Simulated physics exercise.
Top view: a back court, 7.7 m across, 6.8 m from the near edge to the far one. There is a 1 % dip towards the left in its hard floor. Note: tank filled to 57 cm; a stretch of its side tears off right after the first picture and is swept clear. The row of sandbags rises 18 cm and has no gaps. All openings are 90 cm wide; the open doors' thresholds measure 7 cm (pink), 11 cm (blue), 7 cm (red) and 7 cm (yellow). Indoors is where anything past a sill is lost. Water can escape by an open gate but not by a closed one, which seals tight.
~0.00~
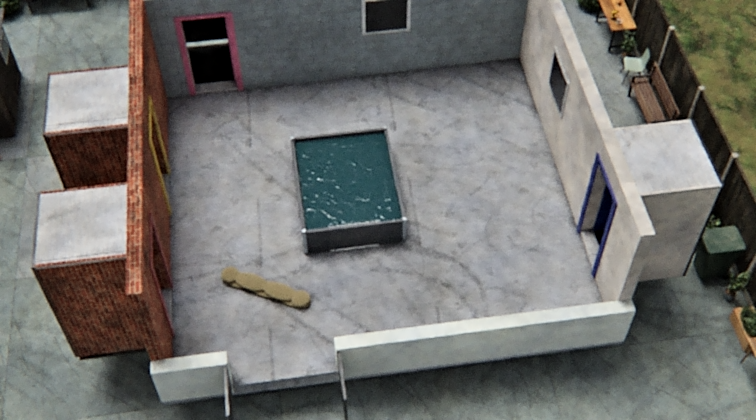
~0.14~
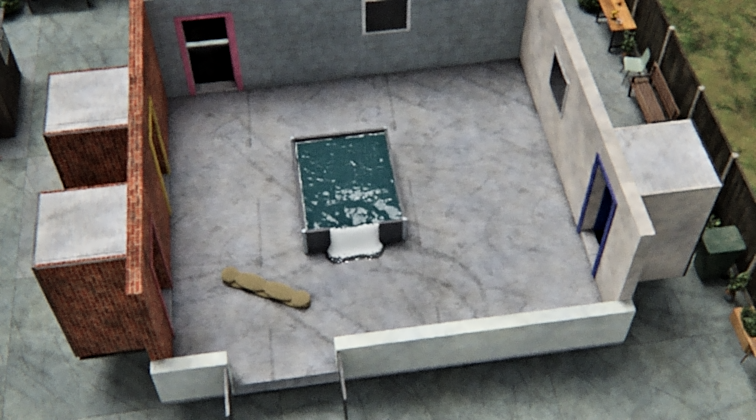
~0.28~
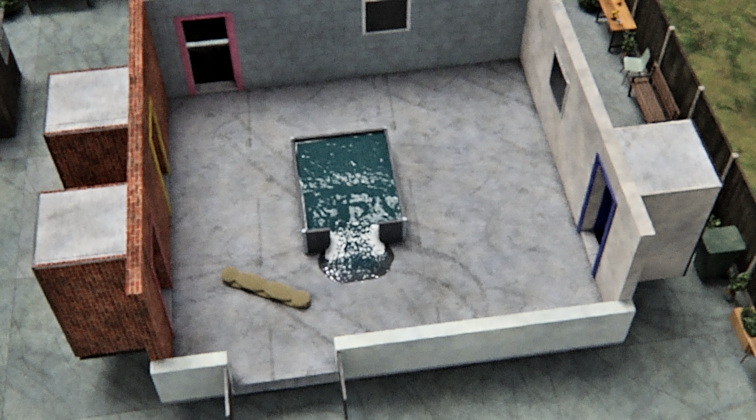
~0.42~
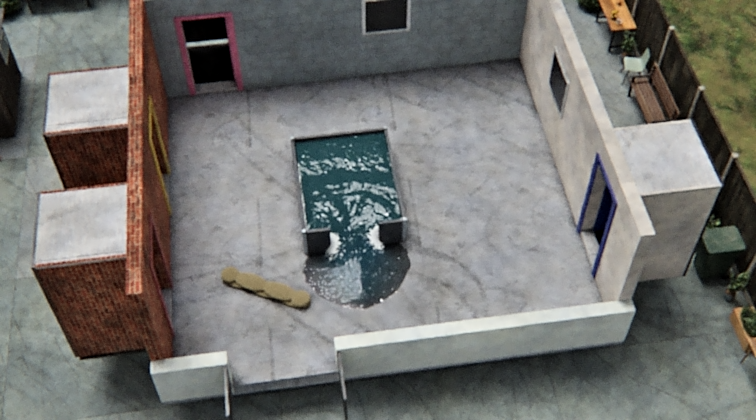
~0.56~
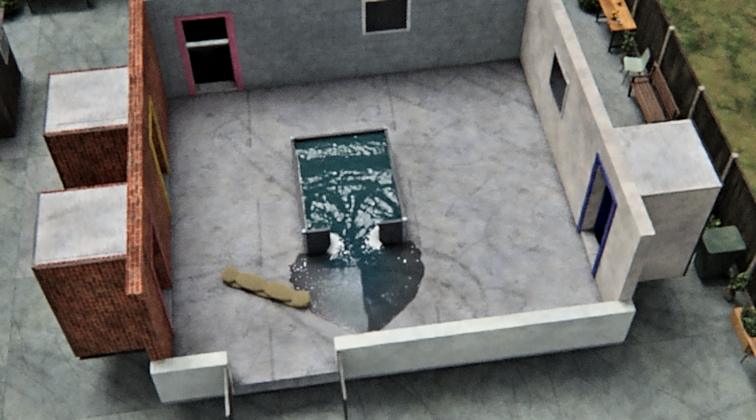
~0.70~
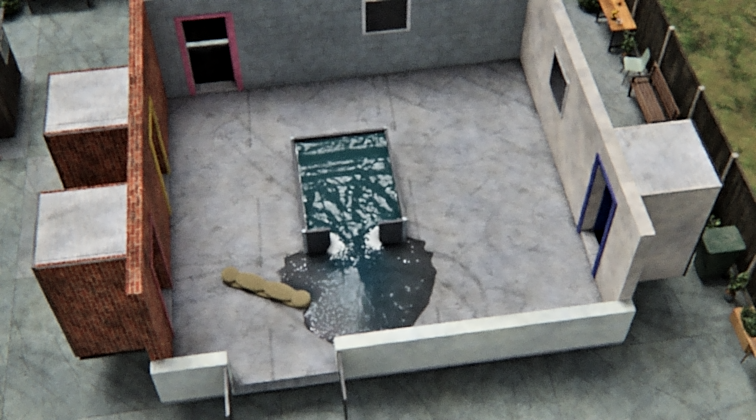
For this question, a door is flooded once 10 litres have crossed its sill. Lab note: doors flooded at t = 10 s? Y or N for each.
Pink door N, blue door N, red door N, yellow door N.
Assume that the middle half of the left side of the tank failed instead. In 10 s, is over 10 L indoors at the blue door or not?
Note: Blue door, short of the mark.
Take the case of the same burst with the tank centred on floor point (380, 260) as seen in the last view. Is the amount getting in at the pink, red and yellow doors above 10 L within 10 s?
Measured against that limit, pink comes out short of it, red beyond it and yellow short of it.
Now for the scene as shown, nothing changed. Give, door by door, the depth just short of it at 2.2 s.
Depths in cm: Pink 0, blue 0, red 0, yellow 0.
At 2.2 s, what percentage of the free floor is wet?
Close to 20 in a hundred.
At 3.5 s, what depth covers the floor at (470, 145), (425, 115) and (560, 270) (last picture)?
0, 0 and 3 cm.
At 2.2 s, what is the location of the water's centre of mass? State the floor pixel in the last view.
Centre: Roughly (363, 238) px.
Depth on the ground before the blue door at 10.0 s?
Around 3.5 cm there.
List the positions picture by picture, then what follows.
The tank at (347, 180) is whole and still, 57 cm deep, in the first picture.
The front is at (330, 254), 0.5 m from the gap at (355, 240); 0.2 m2 of floor is under water; 57 cm left at the back of the tank, in the second picture.
Water pours out at (355, 240) and has run 0.8 m, to (333, 275); typically 9 cm deep outside, 57 cm at the tank's back, in the third picture.
The front is at (350, 304), 1.3 m from the gap at (355, 240); 1.7 m2 of floor is under water; 57 cm left at the back of the tank, in the fourth picture.
Water pours out at (355, 240) and has run 1.9 m, to (365, 331); typically 5 cm deep outside, 57 cm at the tank's back, in the fifth picture.
Water pours out at (355, 239) and has run 2.4 m, to a hidden place; typically 4 cm deep outside, 55 cm at the tank's back, in the sixth picture.
After 1.4 s water covers 15 % of the floor and is deepest (31 cm) near (356, 254); pink door not reached, blue door not reached, red door not reached, yellow door not reached.
After 2.2 s water covers 20 % of the floor and is deepest (28 cm) near (360, 346); pink door not reached, blue door not reached, red door not reached, yellow door not reached.
After 3.5 s water covers 25 % of the floor and is deepest (18 cm) near (362, 355); pink door not reached, blue door 9 cm at the sill, 0 L in, red door not reached, yellow door not reached.
After 6.0 s water covers 45 % of the floor and is deepest (13 cm) near (372, 354); pink door not reached, blue door 7 cm at the sill, 0 L in, red door 4 cm at the sill, 0 L in, yellow door 2 cm at the sill, 0 L in.
After 10.0 s water covers 80 % of the floor and is deepest (8 cm) near (350, 348); pink door not reached, blue door 4 cm at the sill, 0 L in, red door 4 cm at the sill, 0 L in, yellow door 4 cm at the sill, 0 L in.
